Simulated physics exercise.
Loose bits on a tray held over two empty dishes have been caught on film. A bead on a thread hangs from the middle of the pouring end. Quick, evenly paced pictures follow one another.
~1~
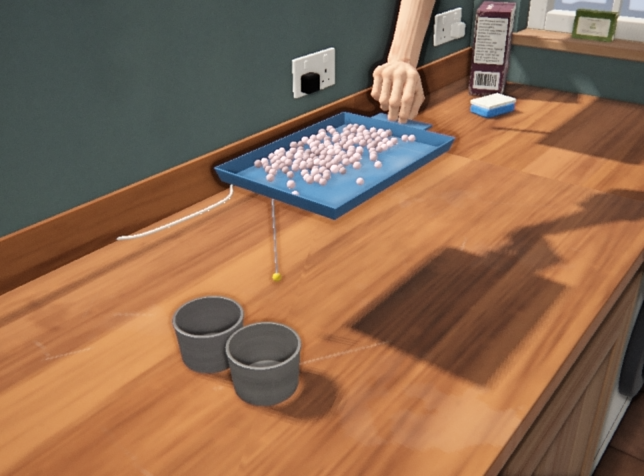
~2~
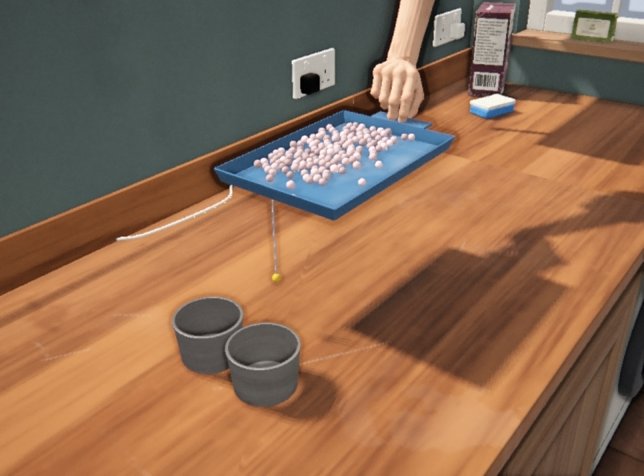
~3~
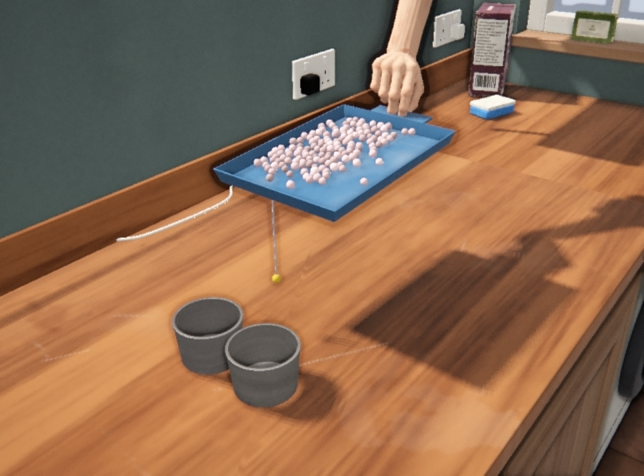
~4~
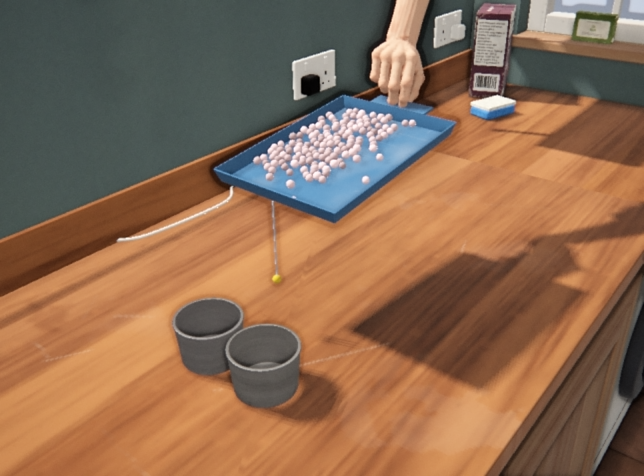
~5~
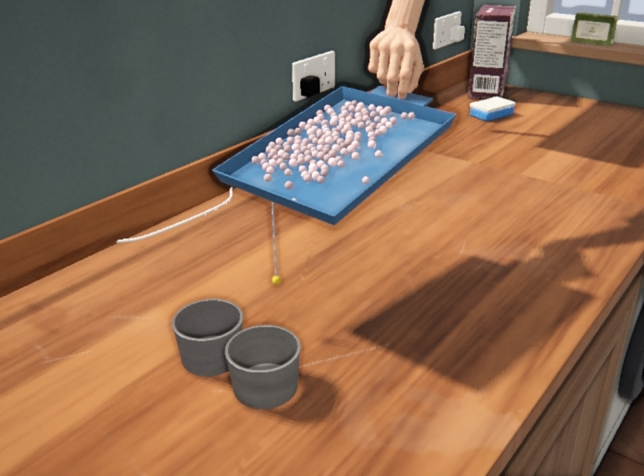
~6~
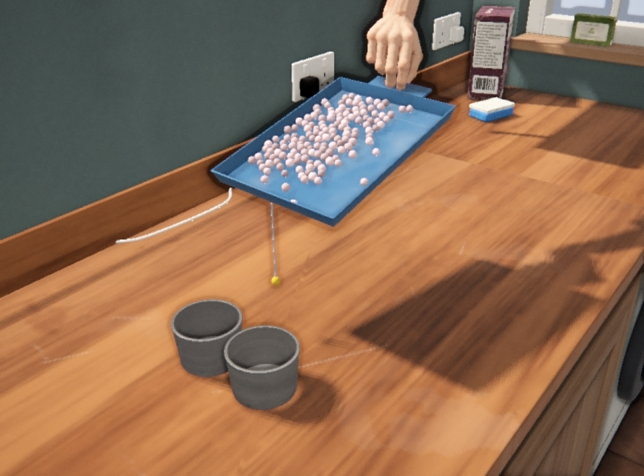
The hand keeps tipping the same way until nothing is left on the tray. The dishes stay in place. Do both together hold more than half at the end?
Most is lost.
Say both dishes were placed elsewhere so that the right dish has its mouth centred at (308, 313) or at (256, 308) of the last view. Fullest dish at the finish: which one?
In turn: Right; the right-hand dish.
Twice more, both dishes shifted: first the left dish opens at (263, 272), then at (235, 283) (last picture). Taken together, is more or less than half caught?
For the earlier try a smaller portion is kept, for the later one a smaller portion.
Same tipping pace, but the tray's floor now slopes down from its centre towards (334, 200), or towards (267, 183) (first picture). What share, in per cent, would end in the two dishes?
Shares, approx.: 0 %, then 0 %.
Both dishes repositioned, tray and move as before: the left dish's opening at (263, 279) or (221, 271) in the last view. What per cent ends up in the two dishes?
That makes 0 per cent, followed by 0 per cent.
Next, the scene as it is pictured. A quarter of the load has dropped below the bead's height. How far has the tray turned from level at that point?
That happens at around 70°.
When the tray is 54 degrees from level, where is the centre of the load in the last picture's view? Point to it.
I'd mark the middle close to (292, 198).
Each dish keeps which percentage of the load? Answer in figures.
The share is 0 per cent in the left dish and 0 per cent in the right dish.
Soon, tray tipped steeply; most on the tray; about a quarter outside both; a small part in the air.
A while on, tray tipped right over; a small part on the tray; a stray few in the right dish; most outside both; a small part in the air.
Towards the end, tray tipped past a quarter turn; a stray few in the right dish; a stray few in the left dish; nearly all outside both.
Finally, tray tipped past a quarter turn; a stray few in the right dish; a stray few in the left dish; nearly all outside both.
